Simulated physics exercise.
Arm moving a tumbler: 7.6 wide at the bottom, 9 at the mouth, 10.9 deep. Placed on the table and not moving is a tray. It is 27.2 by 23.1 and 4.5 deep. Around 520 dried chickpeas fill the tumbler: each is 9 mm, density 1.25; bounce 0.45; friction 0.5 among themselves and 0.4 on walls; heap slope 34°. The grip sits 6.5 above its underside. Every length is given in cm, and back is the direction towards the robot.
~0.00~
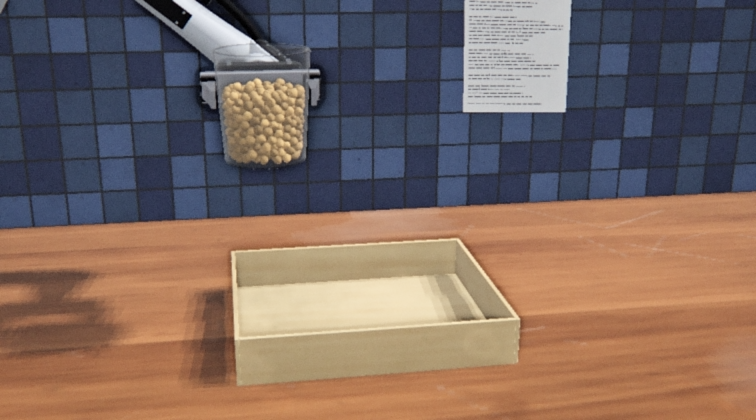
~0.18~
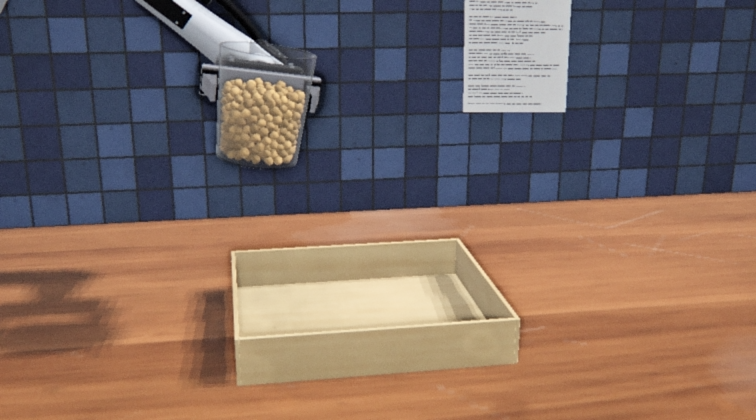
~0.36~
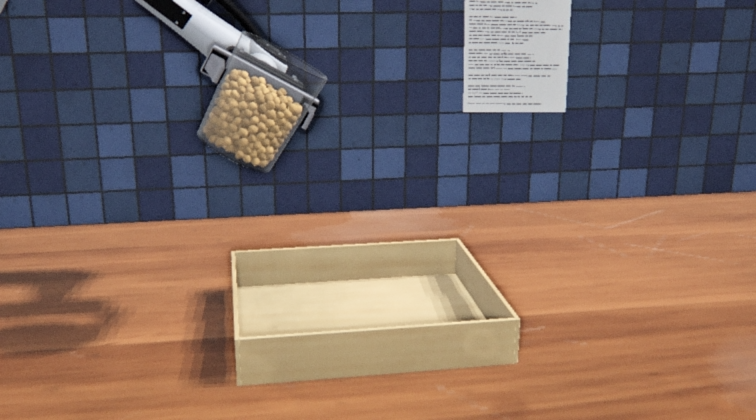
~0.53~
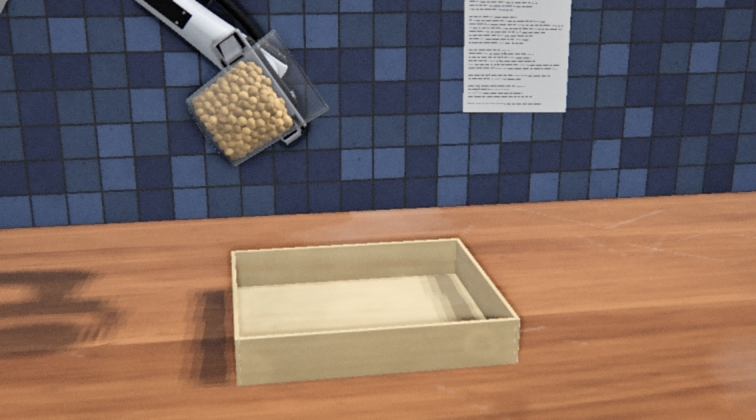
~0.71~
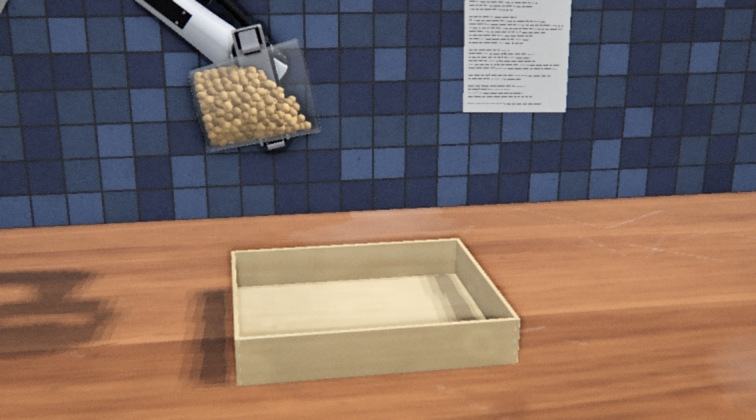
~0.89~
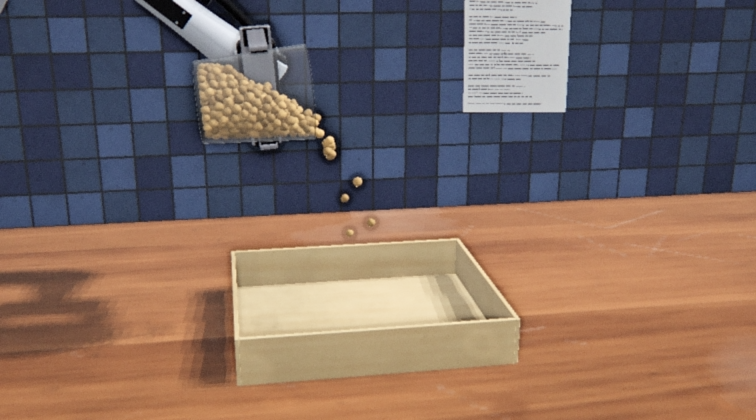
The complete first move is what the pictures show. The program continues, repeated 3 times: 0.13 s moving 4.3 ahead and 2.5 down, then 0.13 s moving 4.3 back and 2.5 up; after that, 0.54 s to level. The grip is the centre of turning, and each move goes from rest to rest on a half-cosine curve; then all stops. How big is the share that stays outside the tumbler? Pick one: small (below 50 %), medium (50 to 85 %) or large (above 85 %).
Medium.
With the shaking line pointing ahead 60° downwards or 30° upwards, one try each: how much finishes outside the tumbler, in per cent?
First try some 35 %, second try some 95 %.
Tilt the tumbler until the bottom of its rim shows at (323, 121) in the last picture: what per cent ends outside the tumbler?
I'd put it at roughly 30 %.
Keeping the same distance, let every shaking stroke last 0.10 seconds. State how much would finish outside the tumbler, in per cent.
It would be some 70 %.
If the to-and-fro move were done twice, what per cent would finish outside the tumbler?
Estimate: Around 60 %.
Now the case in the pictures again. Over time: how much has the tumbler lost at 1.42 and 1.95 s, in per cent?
Taking the two times in order, I'd say 55 and then 70 per cent.
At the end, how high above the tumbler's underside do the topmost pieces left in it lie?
6.5 cm.
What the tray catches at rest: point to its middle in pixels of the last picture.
I'd point to somewhere near (408, 313).
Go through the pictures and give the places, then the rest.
The first picture shows the tumbler middle at (264, 107), level; upper third of the load around (263, 100), from x 225 to 300, top at y 85; 515 in the tumbler.
The second picture shows the tumbler middle at (262, 107), tilted 8° forward; upper third of the load around (260, 99), from x 225 to 300, top at y 85.
The third picture shows the tumbler middle at (259, 105), tilted 30° forward; upper third of the load around (250, 98), from x 205 to 295, top at y 75.
The fourth picture shows the tumbler middle at (255, 102), tilted 56° forward; upper third of the load around (243, 91), from x 195 to 290, top at y 65.
The fifth picture shows the tumbler middle at (253, 99), tilted 78° forward; upper third of the load around (233, 86), from x 200 to 305, top at y 70.
The sixth picture shows the tumbler middle at (253, 97), tilted 86° forward; upper third of the load around (227, 89), from x 200 to 370, top at y 65; 503 in the tumbler, 12 in flight or on a rim.
After 1.42 s, tilted 86° forward, highest piece 25 above the table; 242 in the tumbler, 199 in the tray, 1 on the table or floor, 73 in flight or on a rim.
After 1.95 s, tilted 42° forward, highest piece 27 above the table; 360 in the tray, 154 in the tumbler, 1 on the table or floor.
After 2.41 s, level, highest piece 26 above the table; 360 in the tray, 154 in the tumbler, 1 on the table or floor.
After 3.46 s, level, highest piece 26 above the table; 360 in the tray, 154 in the tumbler, 1 on the table or floor.
In the end, 360 in the tray, 154 in the tumbler, 1 on the table or floor. That is 70 % outside the tumbler.
